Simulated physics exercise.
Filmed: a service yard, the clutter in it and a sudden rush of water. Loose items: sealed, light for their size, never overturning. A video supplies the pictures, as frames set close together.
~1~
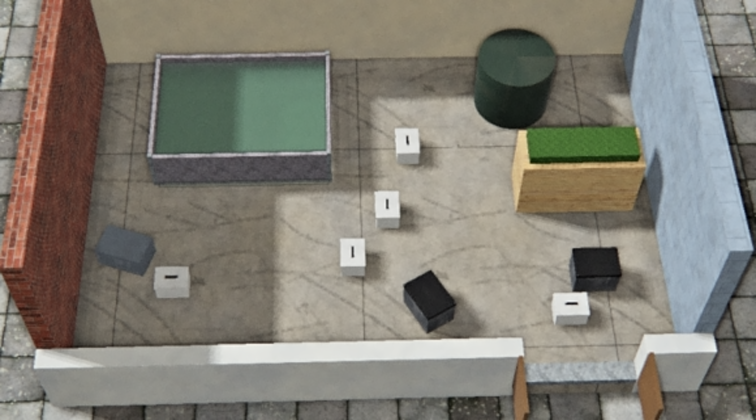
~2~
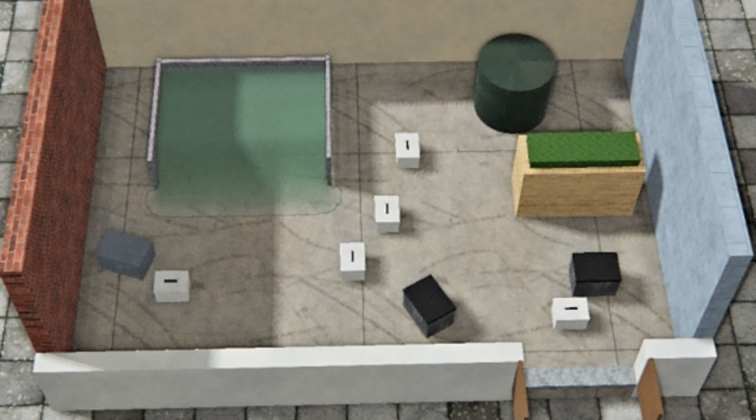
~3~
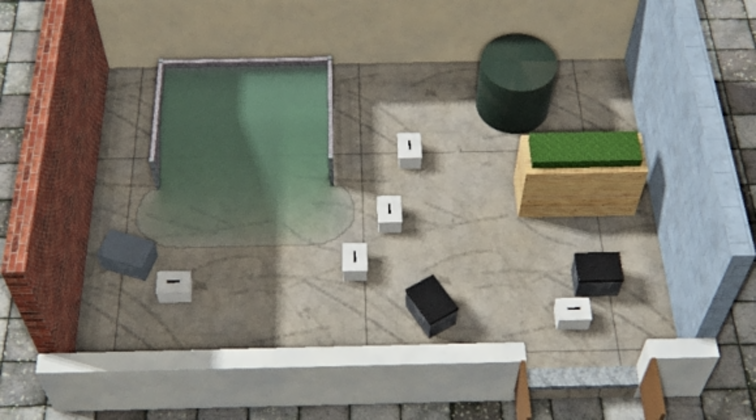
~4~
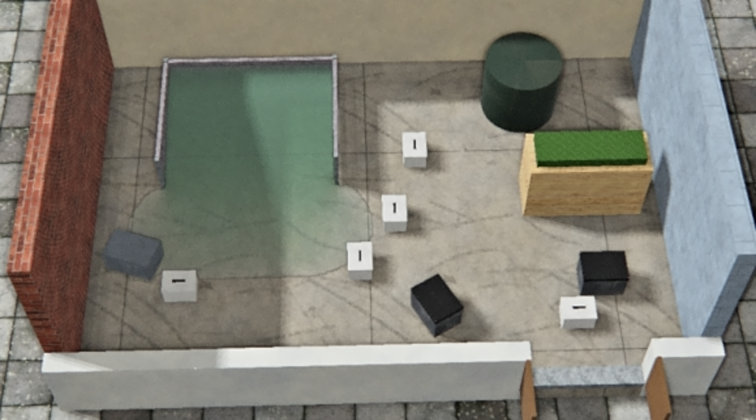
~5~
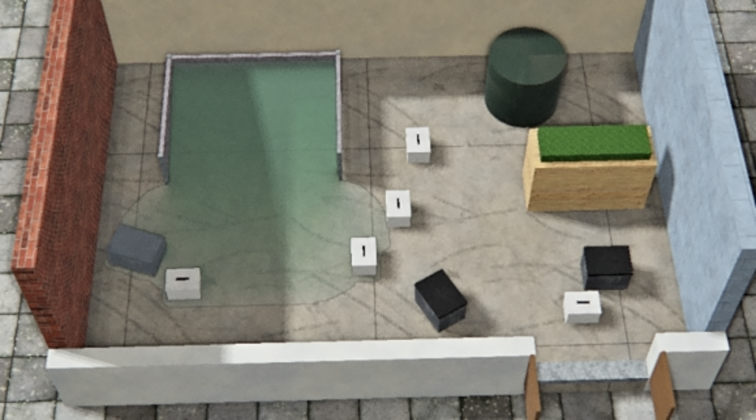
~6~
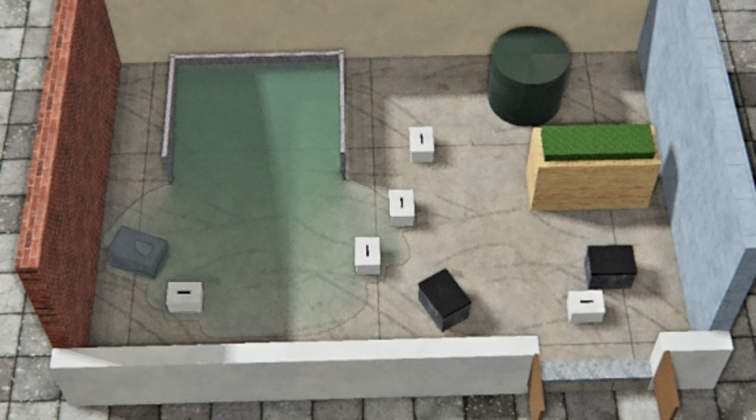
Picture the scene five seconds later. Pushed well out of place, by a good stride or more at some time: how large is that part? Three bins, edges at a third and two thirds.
Bin: Two thirds or higher.
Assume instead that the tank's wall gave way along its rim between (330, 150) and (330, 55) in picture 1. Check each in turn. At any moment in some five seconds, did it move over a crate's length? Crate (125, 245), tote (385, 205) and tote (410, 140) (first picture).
Never got that far, never got that far, got that far.
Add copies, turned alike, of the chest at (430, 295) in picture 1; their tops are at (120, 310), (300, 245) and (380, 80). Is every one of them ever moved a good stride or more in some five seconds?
Shoved clear, shoved clear, stays put.
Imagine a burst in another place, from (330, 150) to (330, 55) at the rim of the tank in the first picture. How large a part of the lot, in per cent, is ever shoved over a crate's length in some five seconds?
Near 40 in a hundred.
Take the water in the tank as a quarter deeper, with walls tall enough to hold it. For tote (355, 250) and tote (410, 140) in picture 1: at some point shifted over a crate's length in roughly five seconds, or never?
Covered that distance; fell short of it.
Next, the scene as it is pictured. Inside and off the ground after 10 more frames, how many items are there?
That would be 4.
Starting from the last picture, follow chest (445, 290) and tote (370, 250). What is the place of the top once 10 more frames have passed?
Look around pixels (491, 318) and (457, 333).
A moment on, 1 of 8 are well off their spots; 0 afloat.
Next, 4 of 8 are well off their spots; 4 afloat.
Later, 4 of 8 are well off their spots; 3 afloat.
In the end, 6 of 8 are well off their spots, and 6 have been at some point; 6 afloat.
